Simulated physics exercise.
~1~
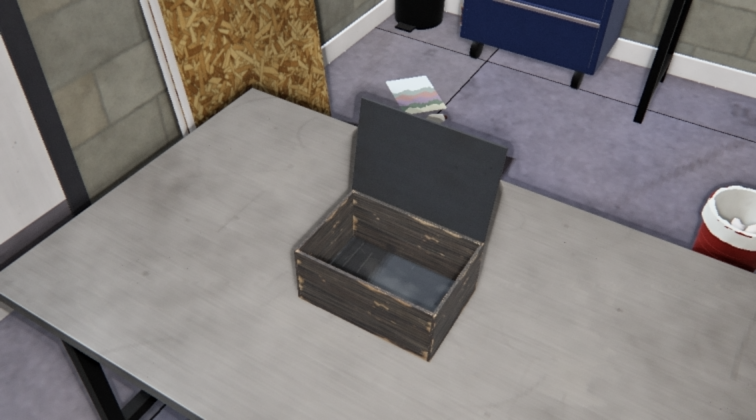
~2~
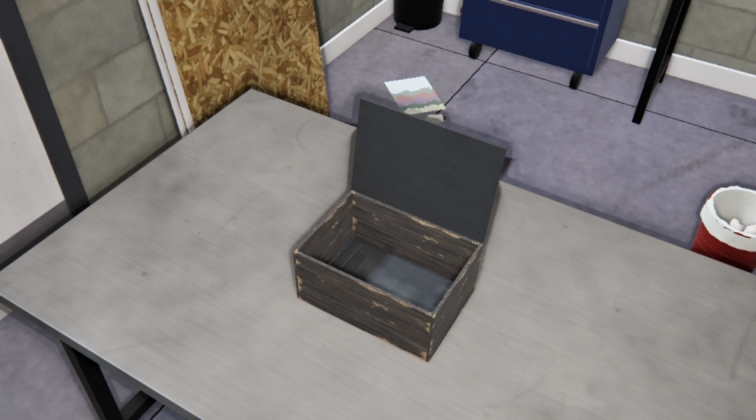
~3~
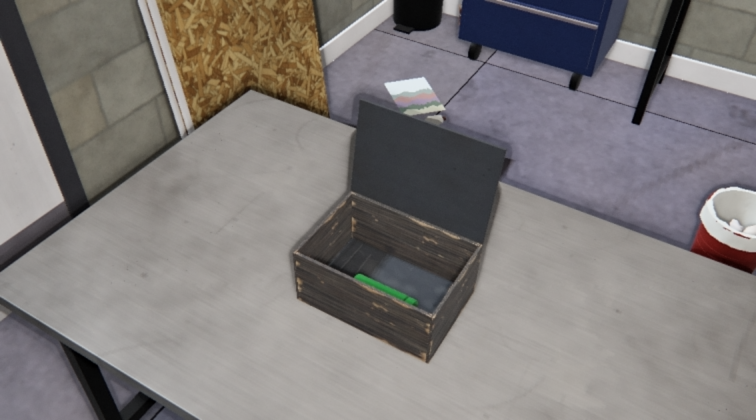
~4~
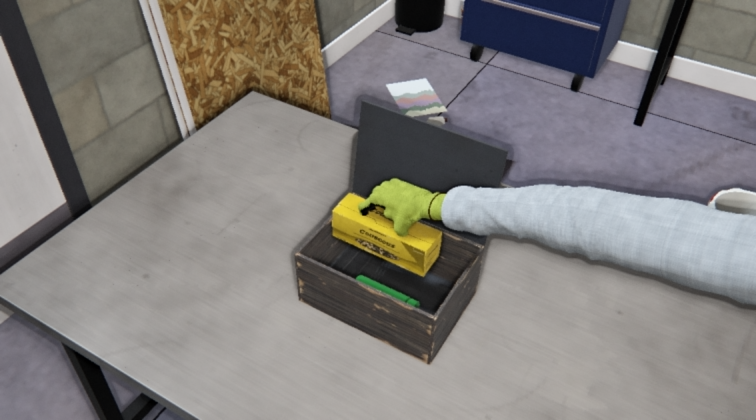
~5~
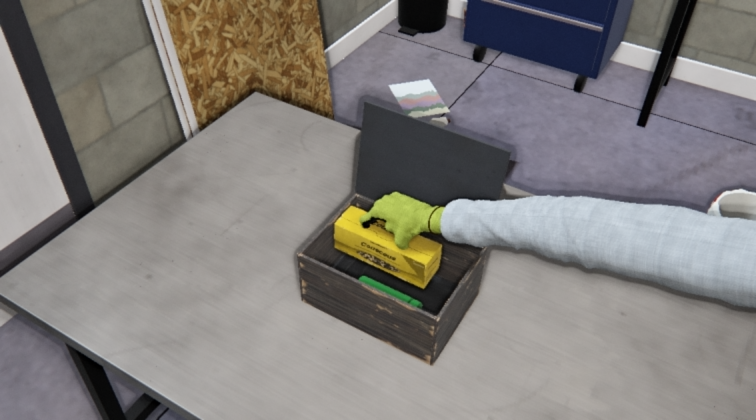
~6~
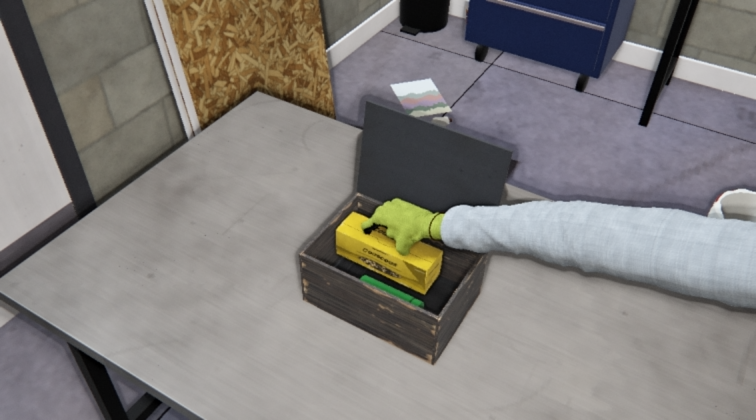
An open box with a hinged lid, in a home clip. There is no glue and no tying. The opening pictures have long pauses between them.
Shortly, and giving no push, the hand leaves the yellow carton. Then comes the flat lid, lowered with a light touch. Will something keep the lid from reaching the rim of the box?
No - I expect the lid to fit.
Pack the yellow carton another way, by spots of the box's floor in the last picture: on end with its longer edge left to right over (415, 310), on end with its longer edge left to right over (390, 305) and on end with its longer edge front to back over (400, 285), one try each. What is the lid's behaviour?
The lid is kept from lowering the first try, is kept from lowering the second try and is kept from lowering the third try.
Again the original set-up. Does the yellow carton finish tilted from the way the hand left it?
Well, it stays just as set.
Then, 1.10 s after the last picture, lid starting down; yellow carton slid a little near (387, 271).
Then, 1.70 s after the last picture, lid 48° above the rim; yellow carton slid a little near (387, 271).
Then, 1.90 s after the last picture, lid 15° above the rim; yellow carton slid a little near (387, 271).
At rest, lid shut; moved from the start, yellow carton; green shaker in place. Seen from the same camera at the end, yellow carton near (387, 270).
